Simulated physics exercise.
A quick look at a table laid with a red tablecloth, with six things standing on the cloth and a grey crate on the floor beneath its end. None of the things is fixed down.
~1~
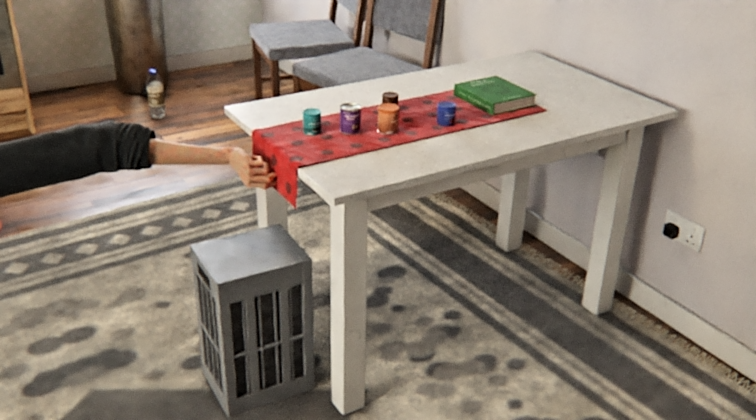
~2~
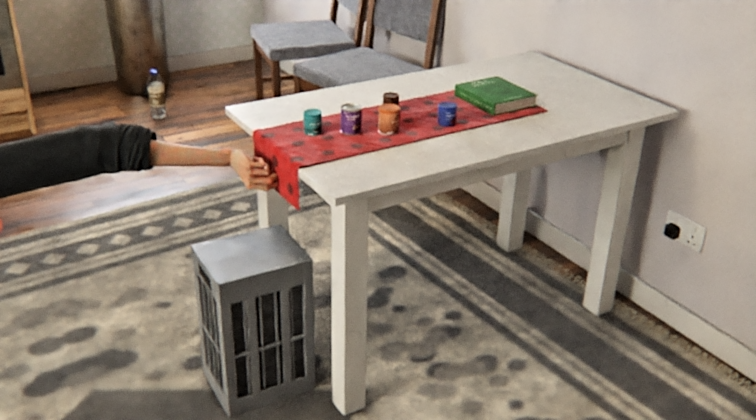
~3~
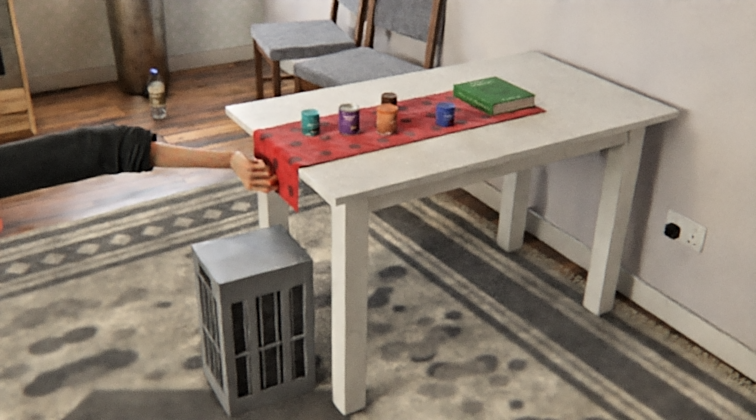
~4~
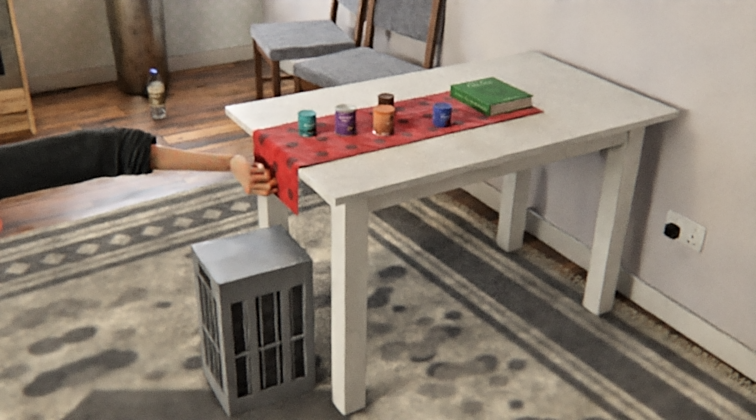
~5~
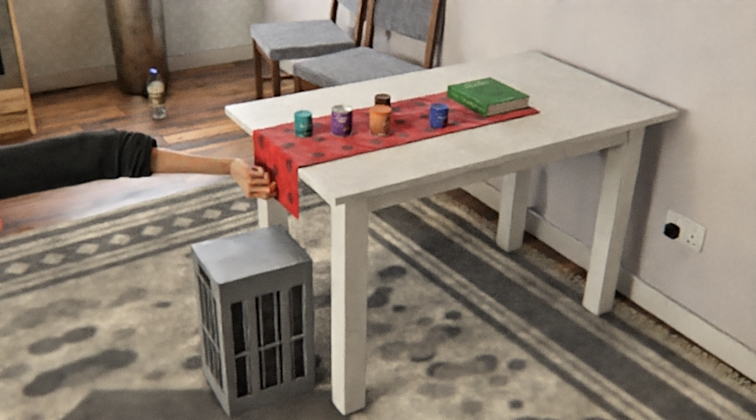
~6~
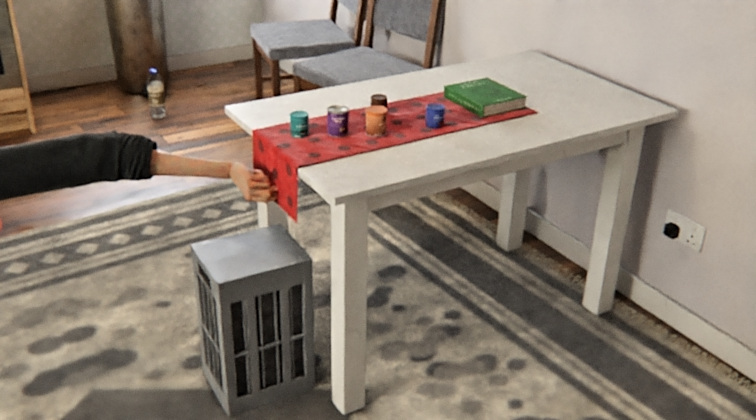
A hand gripped the hanging end of a red cloth on a white table and drew it slowly downward, and the small colored pots and green book on it shifted slightly to the left.
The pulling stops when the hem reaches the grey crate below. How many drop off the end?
So in the end, the top is short a single item, that's it.
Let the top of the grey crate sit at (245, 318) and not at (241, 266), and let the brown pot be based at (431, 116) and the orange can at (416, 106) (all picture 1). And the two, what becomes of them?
The brown pot stays put, the orange can stays put.
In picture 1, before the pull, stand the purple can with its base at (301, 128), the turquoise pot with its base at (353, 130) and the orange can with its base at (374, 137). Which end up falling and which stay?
Here's the result: The purple can leaves the top, the turquoise pot remains in place and the orange can remains in place.
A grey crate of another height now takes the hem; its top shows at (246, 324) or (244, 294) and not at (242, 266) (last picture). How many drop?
Result: 3; 2.
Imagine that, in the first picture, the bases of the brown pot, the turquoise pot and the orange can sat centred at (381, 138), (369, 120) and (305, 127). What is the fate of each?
Outcome: Brown pot stays, turquoise pot stays, orange can falls away.
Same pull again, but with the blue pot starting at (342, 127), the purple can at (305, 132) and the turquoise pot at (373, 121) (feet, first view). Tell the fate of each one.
Blue pot: Still up. Purple can: Off. Turquoise pot: Still up.
Soon after, hem near (276, 228); all still up.
After that, hem on the crate; turquoise pot gone.
In the end, hem on the crate; turquoise pot gone. Over the edge go one.
